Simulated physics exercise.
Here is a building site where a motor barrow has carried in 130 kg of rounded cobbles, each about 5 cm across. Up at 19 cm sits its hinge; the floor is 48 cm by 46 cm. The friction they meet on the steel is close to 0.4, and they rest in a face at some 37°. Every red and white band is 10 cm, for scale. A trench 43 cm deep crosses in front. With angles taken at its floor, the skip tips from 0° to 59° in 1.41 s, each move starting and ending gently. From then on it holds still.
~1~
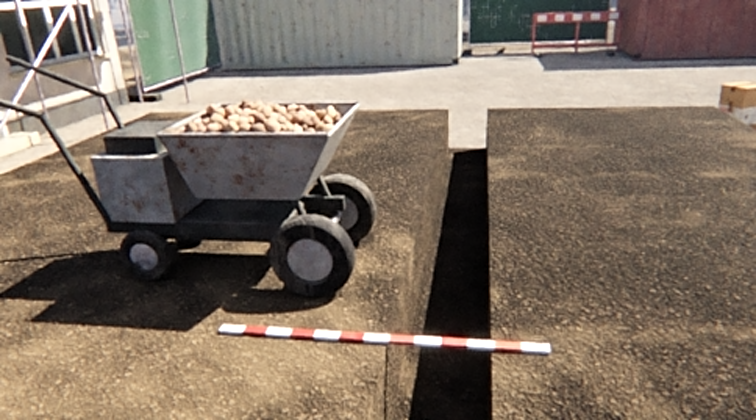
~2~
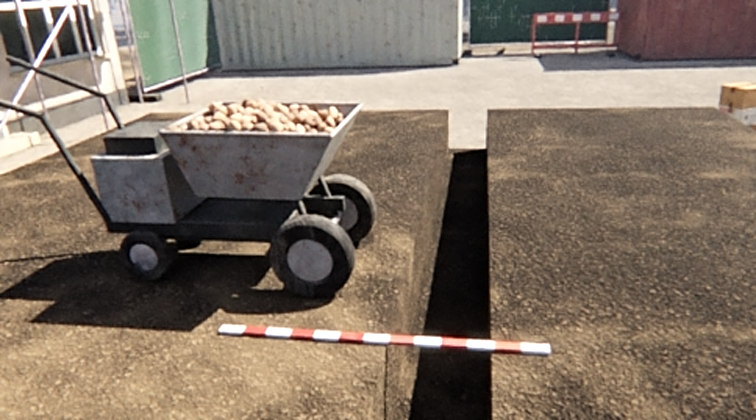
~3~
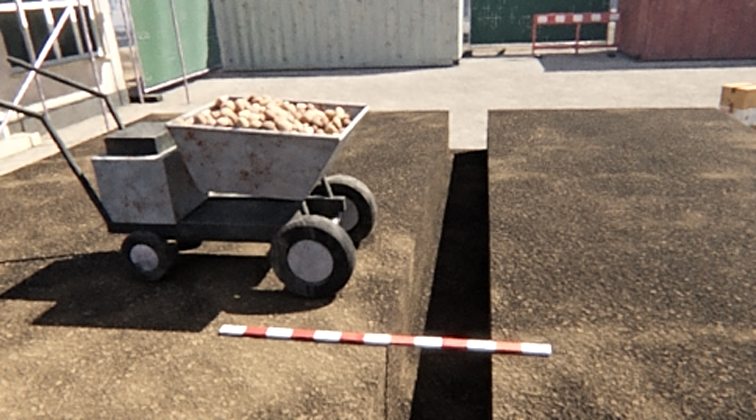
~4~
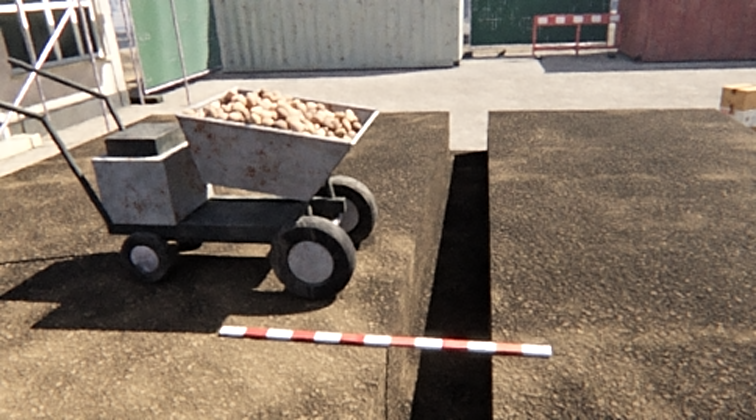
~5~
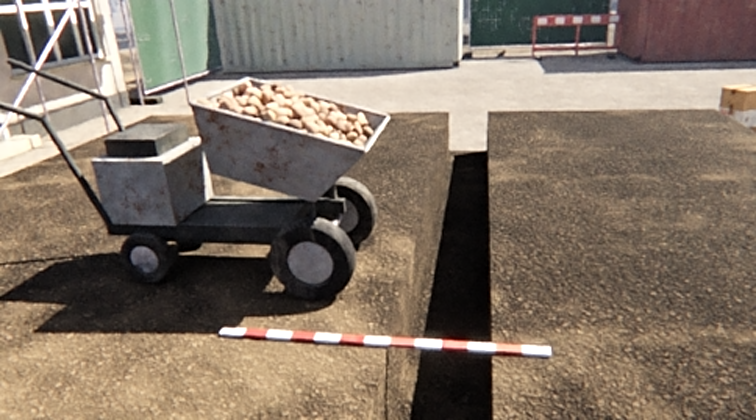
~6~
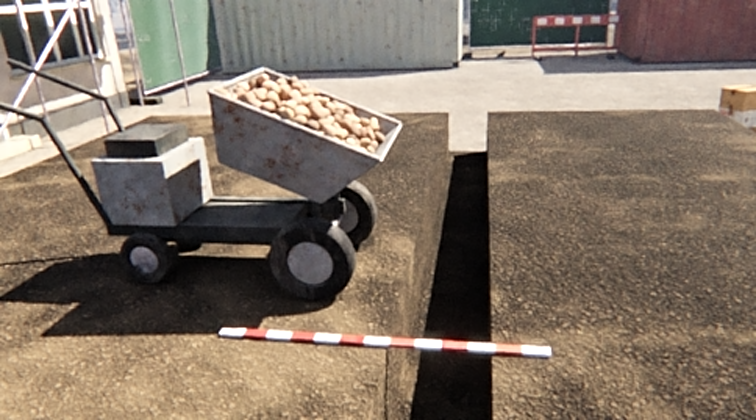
A motor barrow standing beside a trench, its grey skip of rounded cobbles slowly tilting forward to the right.
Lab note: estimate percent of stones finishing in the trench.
Approx. 35 %.
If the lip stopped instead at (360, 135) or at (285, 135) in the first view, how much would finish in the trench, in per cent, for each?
First place roughly 15%, second roughly 50%.
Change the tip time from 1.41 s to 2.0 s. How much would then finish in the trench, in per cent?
Trench share: Approx. 40%.
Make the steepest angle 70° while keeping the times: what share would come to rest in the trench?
Some 60 in a hundred, I'd say.
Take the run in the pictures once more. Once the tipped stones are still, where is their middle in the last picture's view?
Somewhere near pixel (473, 339).
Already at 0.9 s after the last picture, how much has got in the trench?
Close to 15 per cent at that time.
Then, 0.5 s after the last picture the floor is at 50°, 100 % in the skip; the foremost stones are at (426, 182).
Then, 0.9 s after the last picture the floor is at 59°, 80 % in the skip, 15 % in the trench, 5 % past the trench; the foremost stones are at (528, 259).
Then, 1.3 s after the last picture the floor is at 59°, 64 % in the skip, 21 % in the trench, 15 % past the trench; the foremost stones are at (620, 269).
Then, 3.2 s after the last picture the floor is at 59°, 49 % in the skip, 35 % in the trench, 15 % past the trench; the foremost stones are at (712, 275).
